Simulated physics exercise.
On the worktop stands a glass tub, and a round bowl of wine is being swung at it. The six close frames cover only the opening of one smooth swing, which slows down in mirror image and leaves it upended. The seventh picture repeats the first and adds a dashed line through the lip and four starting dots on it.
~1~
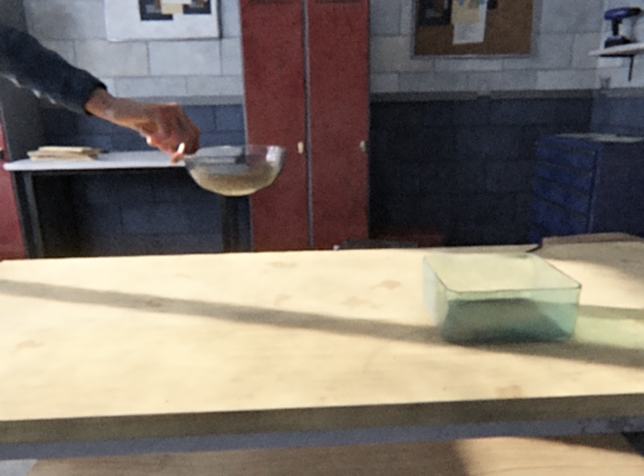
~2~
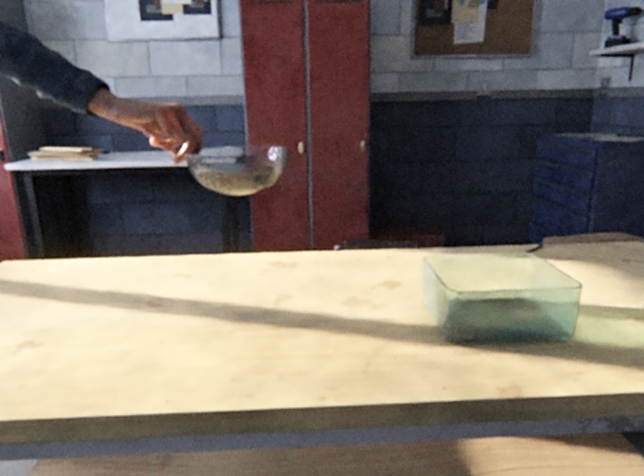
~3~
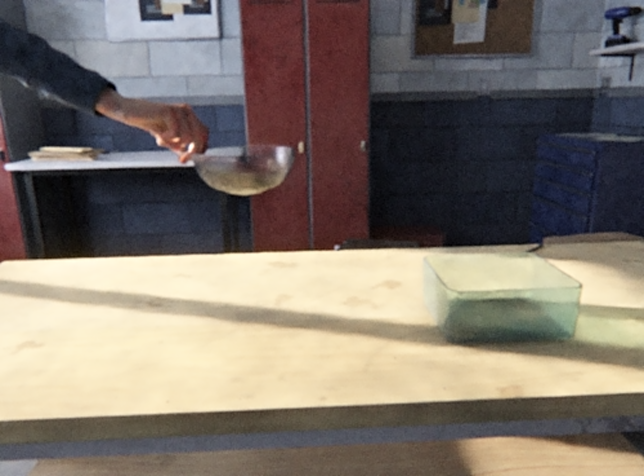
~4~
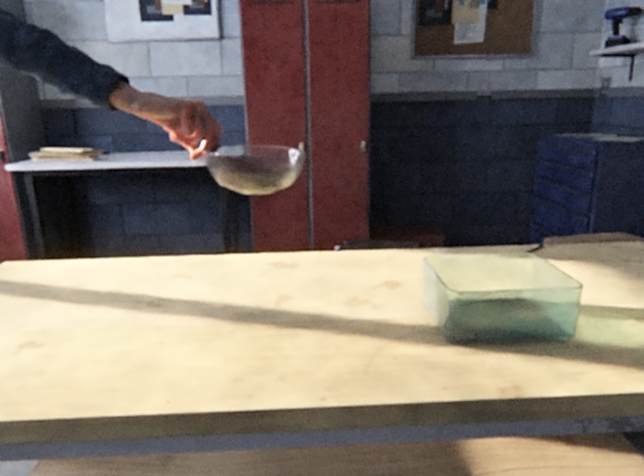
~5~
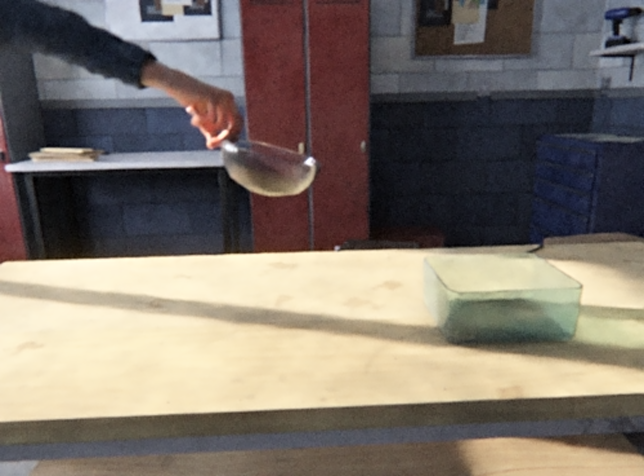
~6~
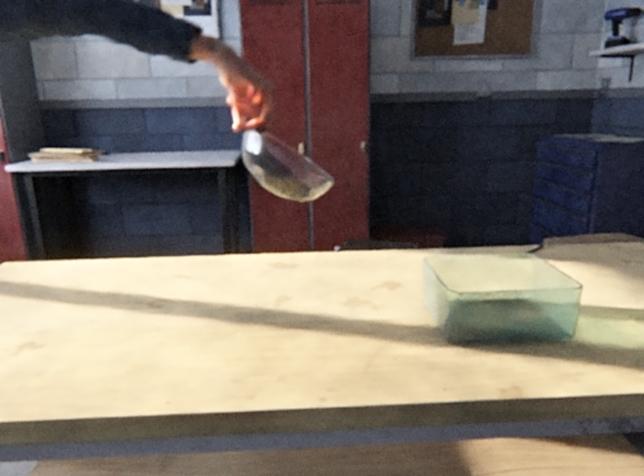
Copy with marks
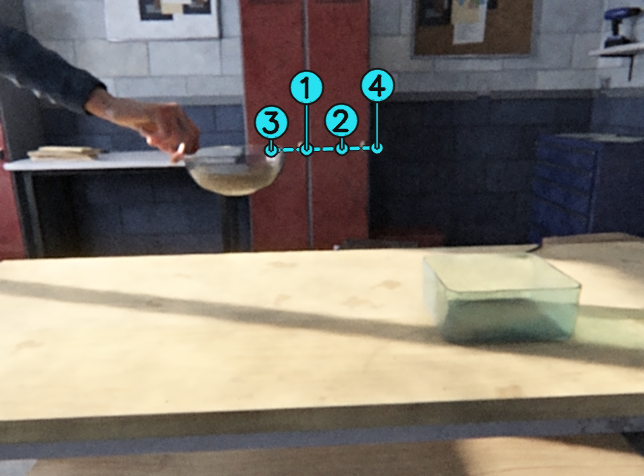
A hand moves a glass bowl of liquid rightward, then tilts it steeply.
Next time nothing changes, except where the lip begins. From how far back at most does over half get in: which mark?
1 is the one.
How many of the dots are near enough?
Three of the four.
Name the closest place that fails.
That would be 3.
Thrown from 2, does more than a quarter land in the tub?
Yes, it does.
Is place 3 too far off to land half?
Yes, it does.
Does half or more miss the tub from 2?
No, not at all.
On the marked copy, 1 at (306, 149); 2 at (341, 148); 3 at (271, 150); 4 at (377, 147).
With 1, about 69 % lands in the tub, 11 % falls short and 21 % goes beside or beyond.
With 2, about 66 % lands in the tub, 8 % falls short and 25 % goes beside or beyond.
With 3, about 10 % lands in the tub, 84 % falls short and 6 % goes beside or beyond.
With 4, about 85 % lands in the tub, 11 % falls short and 4 % goes beside or beyond.
